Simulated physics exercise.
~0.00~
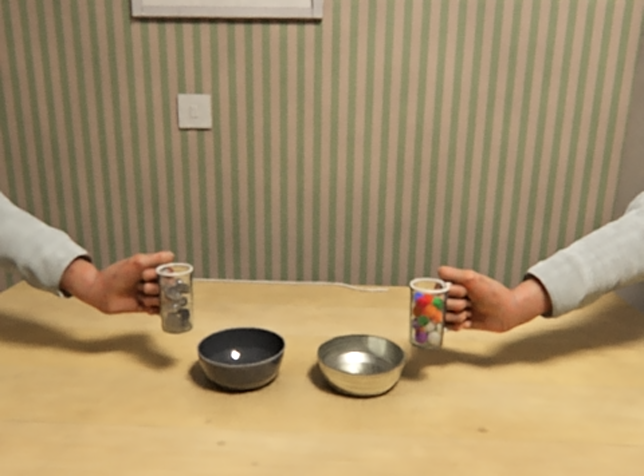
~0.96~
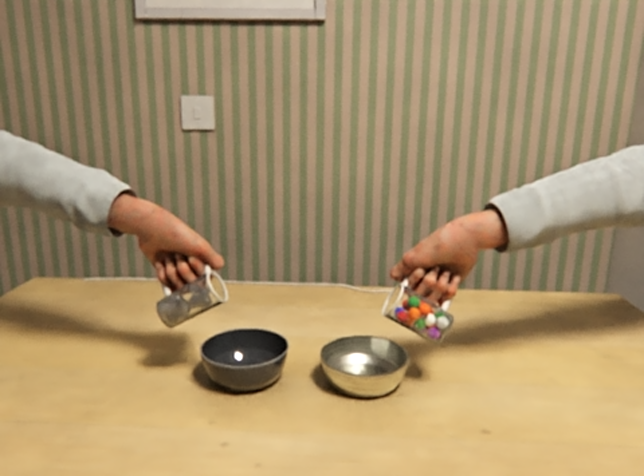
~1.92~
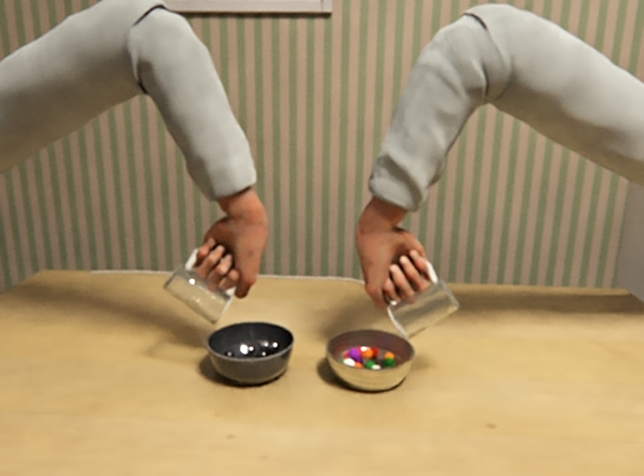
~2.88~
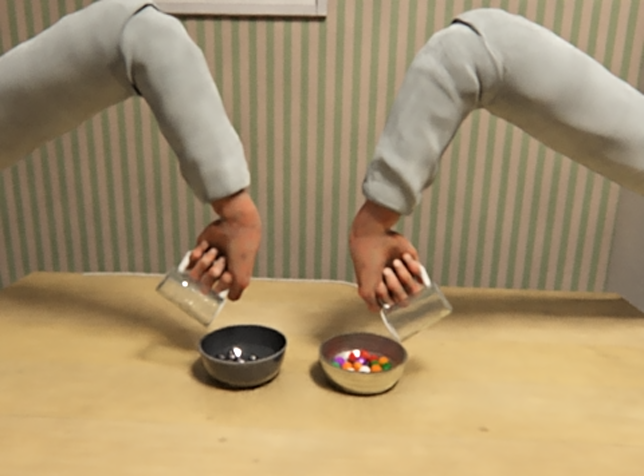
Two hands tip clear cups, pouring dark pieces and colourful balls into two separate bowls.
